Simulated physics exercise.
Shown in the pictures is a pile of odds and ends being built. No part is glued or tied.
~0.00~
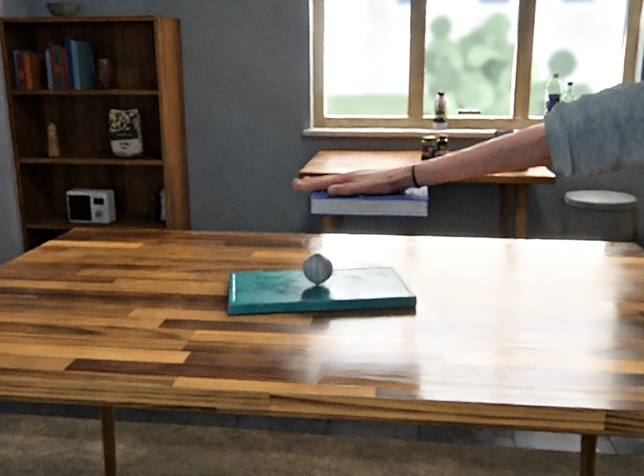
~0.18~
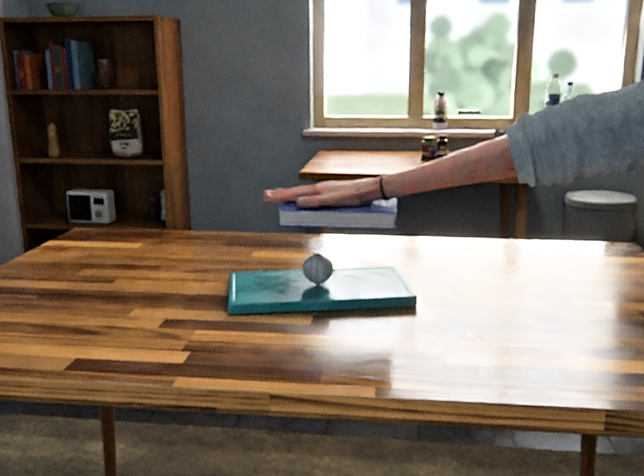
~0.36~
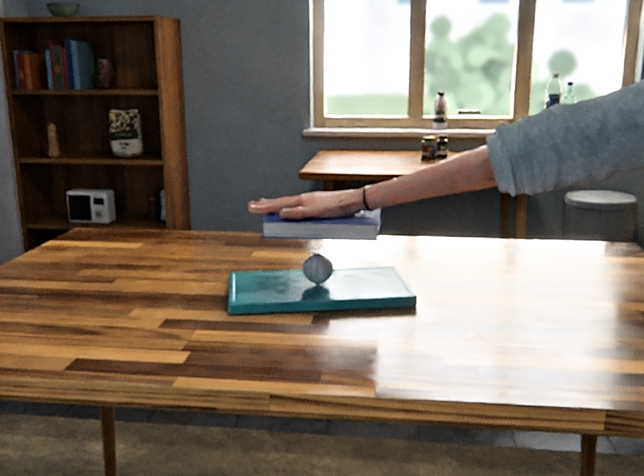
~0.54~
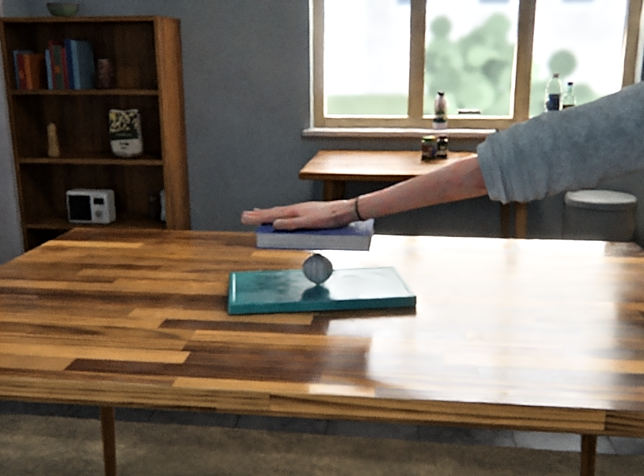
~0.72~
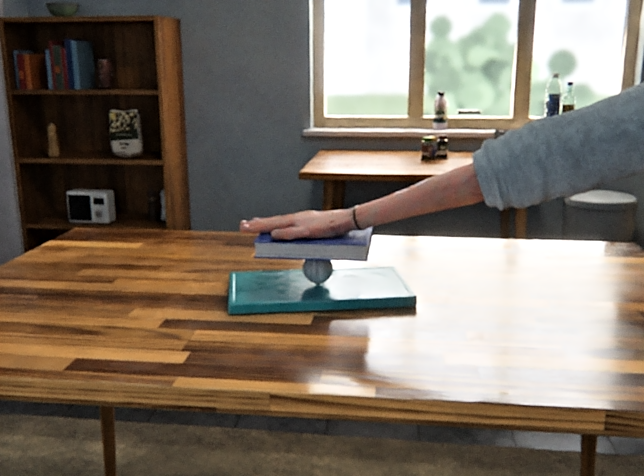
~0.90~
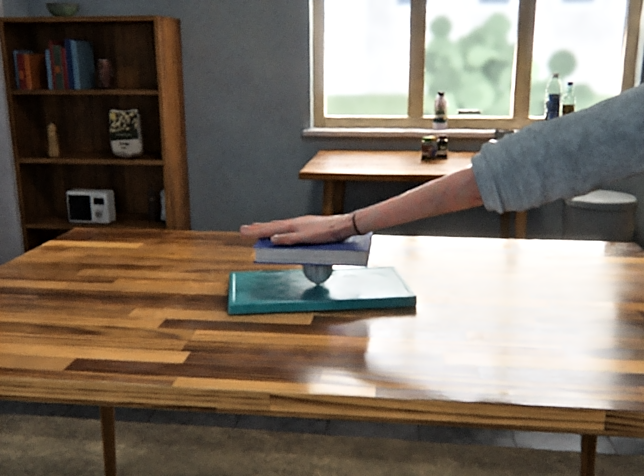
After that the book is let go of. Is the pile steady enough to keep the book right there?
The pile cannot bear the load.
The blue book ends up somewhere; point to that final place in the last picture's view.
Near (225, 264).
Around 1.50 s, blue book rocked 26° from its first pose near (283, 252); white onion displaced a little.
Around 1.70 s, blue book rocked 27° from its first pose near (256, 258); white onion displaced about its own width.
Finally (2.4 s), fallen, blue book; moved from the start, white onion; turquoise tray still in place. Final places as the last picture's camera would see them, blue book near (225, 264). The pile loses its balance.
